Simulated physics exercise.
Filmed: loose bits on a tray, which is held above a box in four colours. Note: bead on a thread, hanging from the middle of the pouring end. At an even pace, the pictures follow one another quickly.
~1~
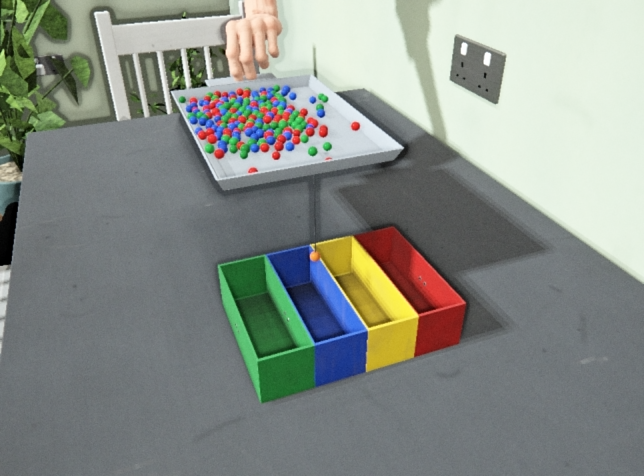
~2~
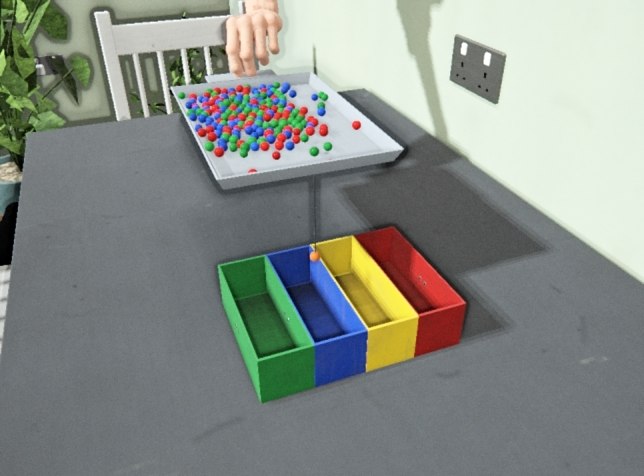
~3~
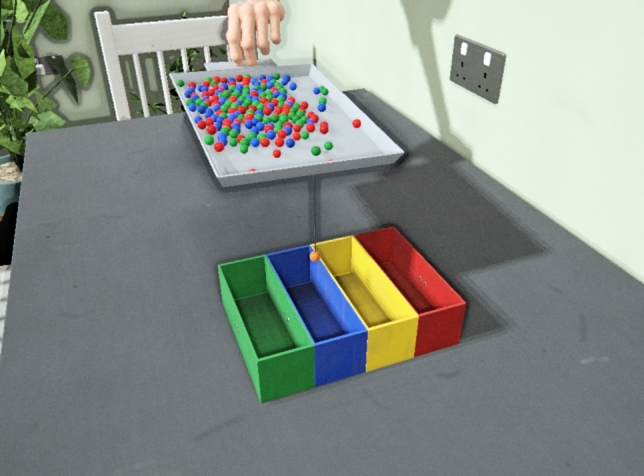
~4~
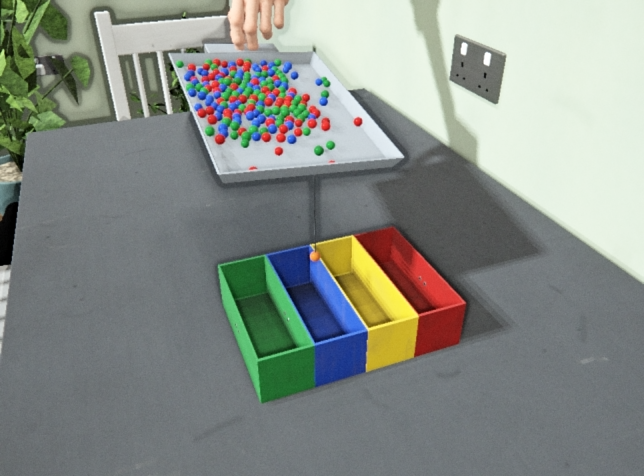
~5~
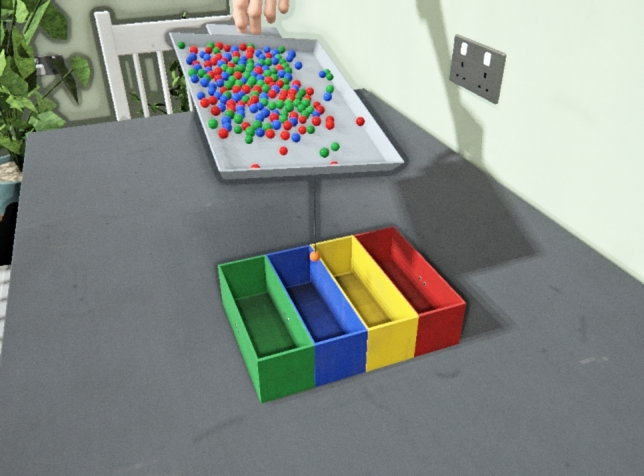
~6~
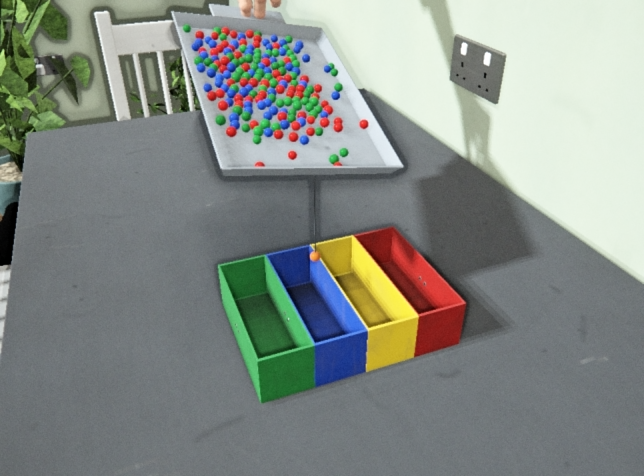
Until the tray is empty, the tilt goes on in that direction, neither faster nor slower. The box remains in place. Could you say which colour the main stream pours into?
It pours into the red cell.
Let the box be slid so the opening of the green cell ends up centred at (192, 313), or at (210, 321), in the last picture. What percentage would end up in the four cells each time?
First 0 %, then 10 %.
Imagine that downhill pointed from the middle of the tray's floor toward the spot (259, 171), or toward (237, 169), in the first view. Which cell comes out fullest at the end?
First try: Green. Second try: The green one.
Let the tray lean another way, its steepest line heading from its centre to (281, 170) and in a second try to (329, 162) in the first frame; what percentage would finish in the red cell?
First case: 0 %; second case: 40 %.
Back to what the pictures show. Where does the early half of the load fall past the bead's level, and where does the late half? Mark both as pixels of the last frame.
Early-half point (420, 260); late-half point (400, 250).
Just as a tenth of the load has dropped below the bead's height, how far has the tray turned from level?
About 55 degrees.
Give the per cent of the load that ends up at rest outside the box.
Result: Near 30 % of the load.
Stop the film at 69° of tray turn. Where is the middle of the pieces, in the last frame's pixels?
I'd put the middle of the pieces at roughly (414, 285).
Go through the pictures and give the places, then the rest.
The first picture shows corners of the pouring end near (223, 176) and (395, 146), level; middle of the load near (253, 119), round plastic beads; bead on its thread near (315, 256); green cell near (287, 370); blue cell near (341, 354); yellow cell near (392, 340); red cell near (439, 326).
The second picture shows corners of the pouring end near (223, 175) and (395, 147), level; middle of the load near (253, 117).
The third picture shows corners of the pouring end near (223, 172) and (395, 150), tipped barely, lowest at the right corner; middle of the load near (253, 110).
The fourth picture shows corners of the pouring end near (224, 169) and (396, 154), tipped a little, lowest at the right corner; middle of the load near (254, 99).
The fifth picture shows corners of the pouring end near (226, 166) and (396, 158), tipped clearly, lowest at the right corner; middle of the load near (258, 90), a little on the move.
The sixth picture shows corners of the pouring end near (227, 163) and (395, 162), tipped clearly, lowest at the right corner; middle of the load near (265, 84), the whole lot on the move; green cell near (287, 370); blue cell near (341, 354); yellow cell near (392, 340); red cell near (439, 326).
Shortly afterwards, tray tipped steeply; near a quarter on the tray; near a third in the red cell; a little in the yellow cell; only a few in the blue cell; near a third falling or outside the box.
Next, tray tipped past a quarter turn; near two thirds in the red cell; a little in the yellow cell; only a few in the blue cell; near a quarter falling or outside the box.
Some moments later, tray tipped past a quarter turn; near two thirds in the red cell; a little in the yellow cell; only a few in the blue cell; near a quarter falling or outside the box.
In the end, tray tipped past a quarter turn; near two thirds in the red cell; a little in the yellow cell; only a few in the blue cell; none at all in the green cell; near a quarter outside the box.
